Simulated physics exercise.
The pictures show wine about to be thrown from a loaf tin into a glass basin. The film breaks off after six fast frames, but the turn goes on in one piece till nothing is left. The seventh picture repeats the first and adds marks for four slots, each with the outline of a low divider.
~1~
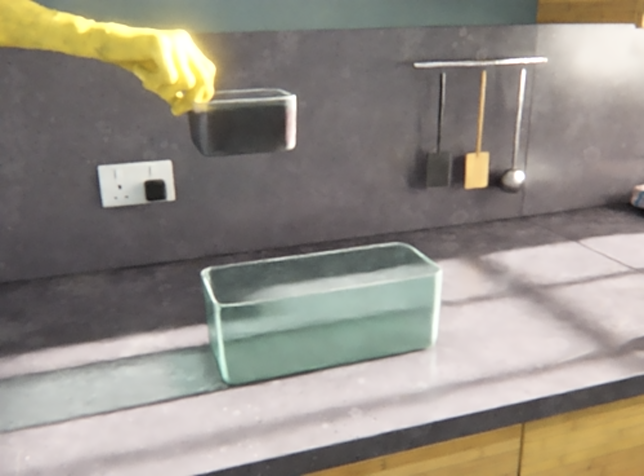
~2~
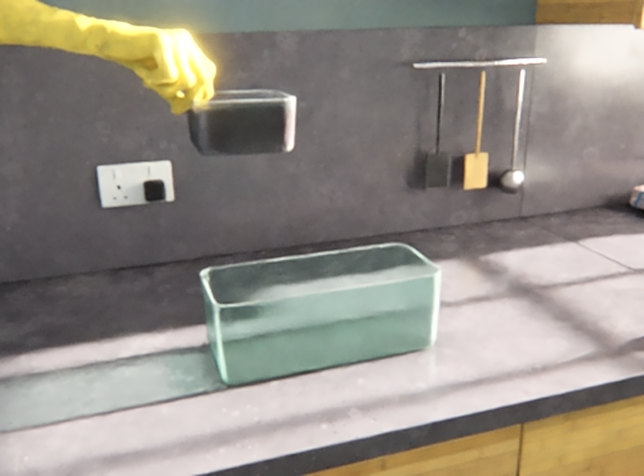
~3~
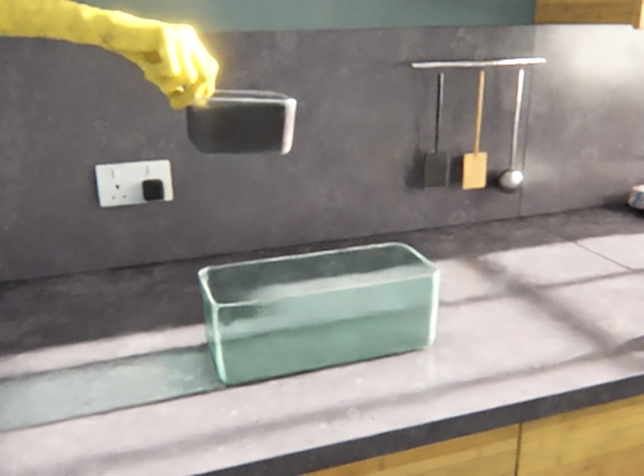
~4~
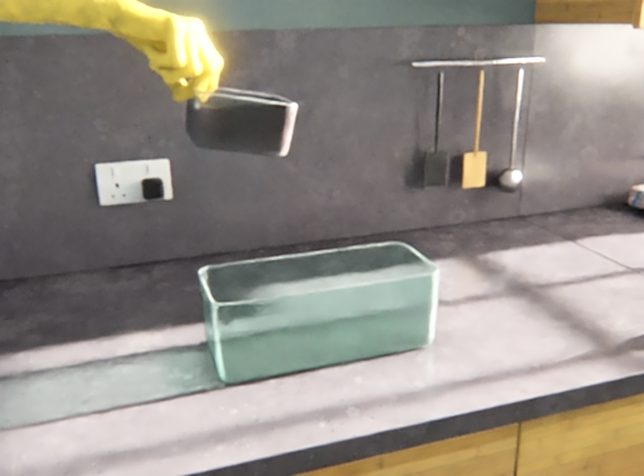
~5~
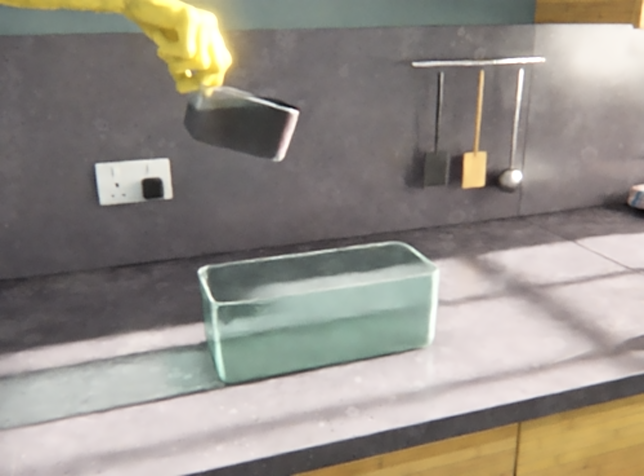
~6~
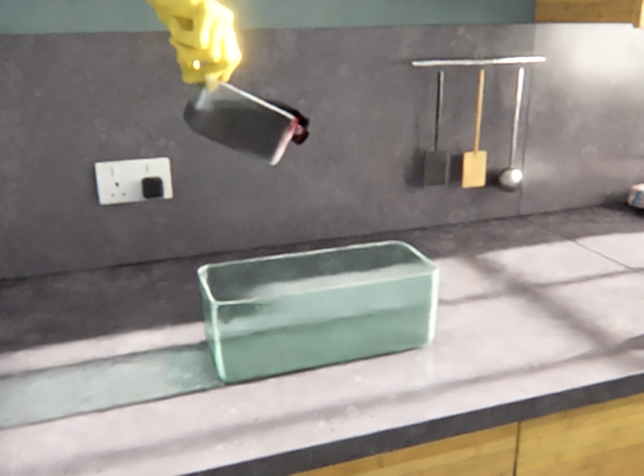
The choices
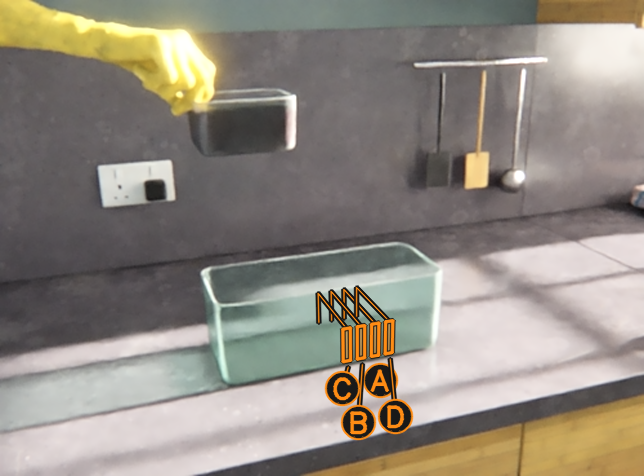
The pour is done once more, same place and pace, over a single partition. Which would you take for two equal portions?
Go for A.
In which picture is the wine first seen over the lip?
In picture 5.
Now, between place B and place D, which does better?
Here it is place B.
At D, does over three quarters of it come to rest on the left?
Yes.
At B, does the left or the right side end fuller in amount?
More ends on the right.
On the marked copy, A at (376, 361); B at (362, 364); C at (348, 366); D at (390, 358).
For place A, about 49 % ends left of the wall and 47 % right of it; 4 % is lost outside.
For place B, about 33 % ends left of the wall and 63 % right of it; 5 % is lost outside.
For place C, about 24 % ends left of the wall and 71 % right of it; 5 % is lost outside.
For place D, about 85 % ends left of the wall and 10 % right of it; 5 % is lost outside.
